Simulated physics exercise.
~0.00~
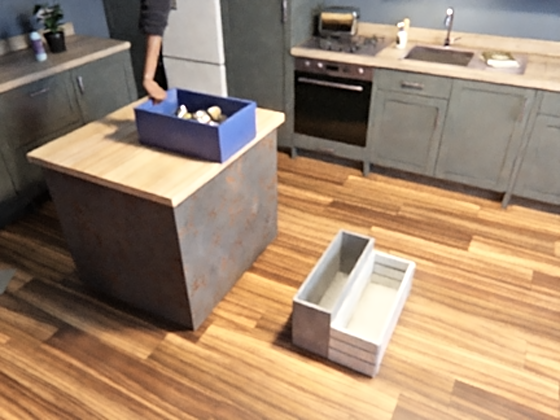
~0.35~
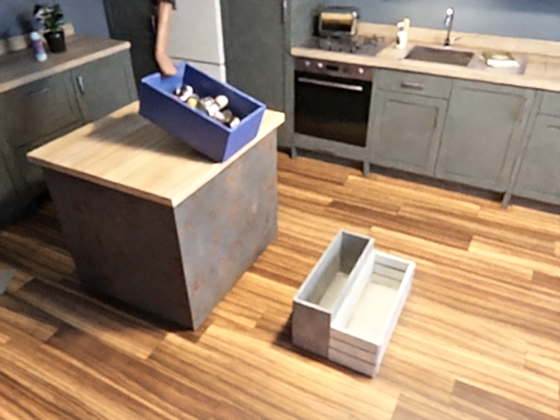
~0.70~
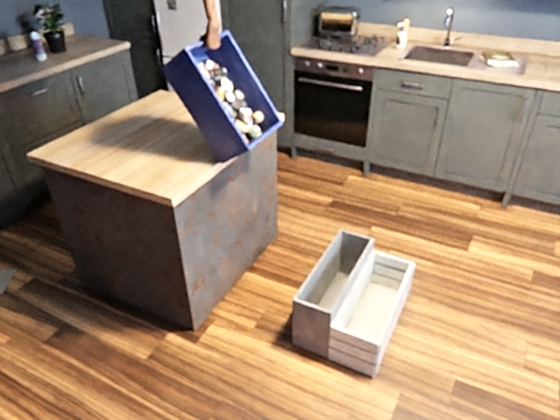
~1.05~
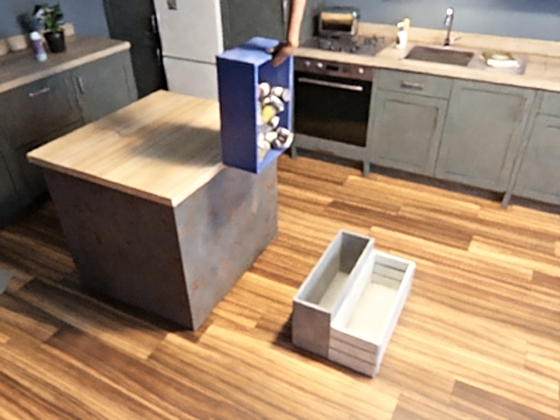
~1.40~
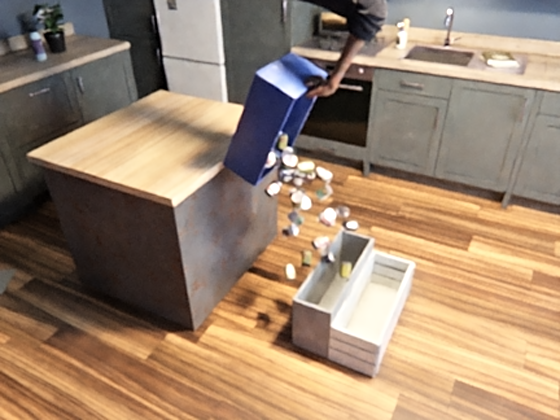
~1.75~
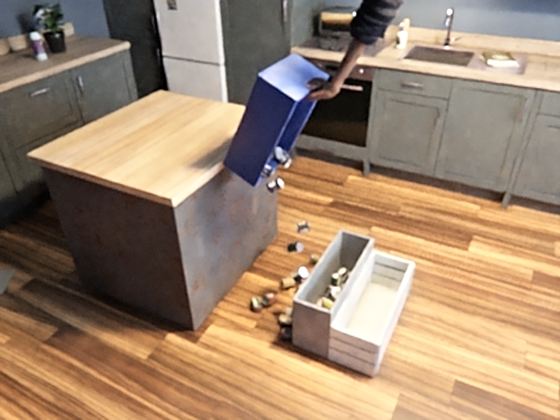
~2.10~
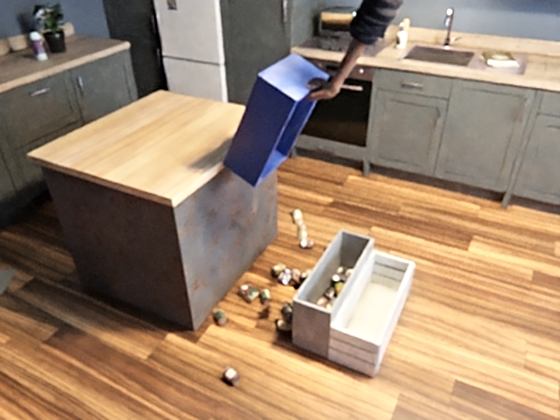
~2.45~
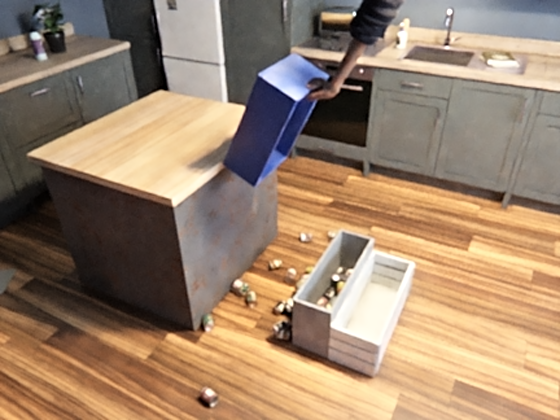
Blue crate tipping off a kitchen bench in a person's hand, spilling small tins partly into a grey bin, many scattering across the floor.
